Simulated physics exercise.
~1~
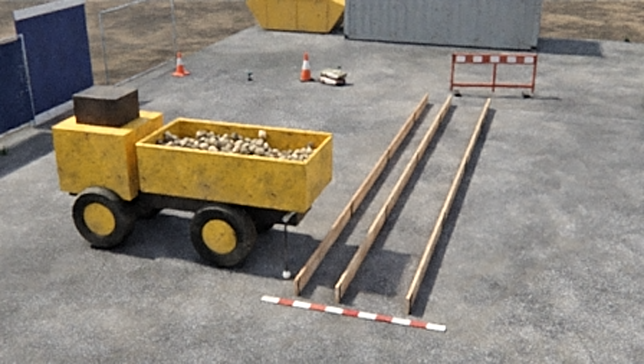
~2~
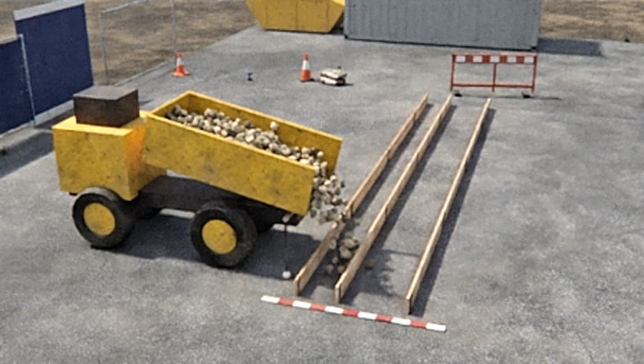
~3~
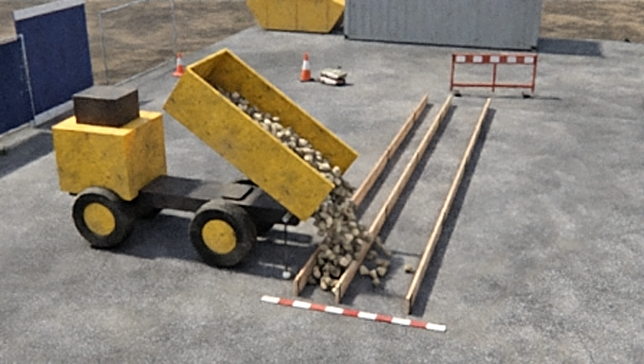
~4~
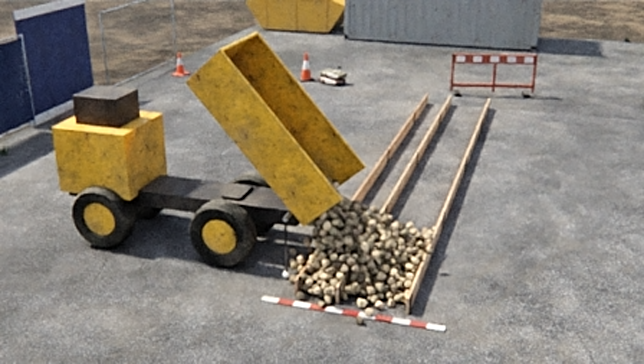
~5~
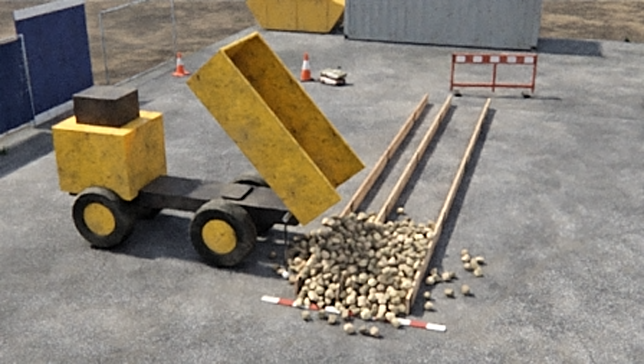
A yellow tipper body tilts up and pours its stones across the wooden boards.
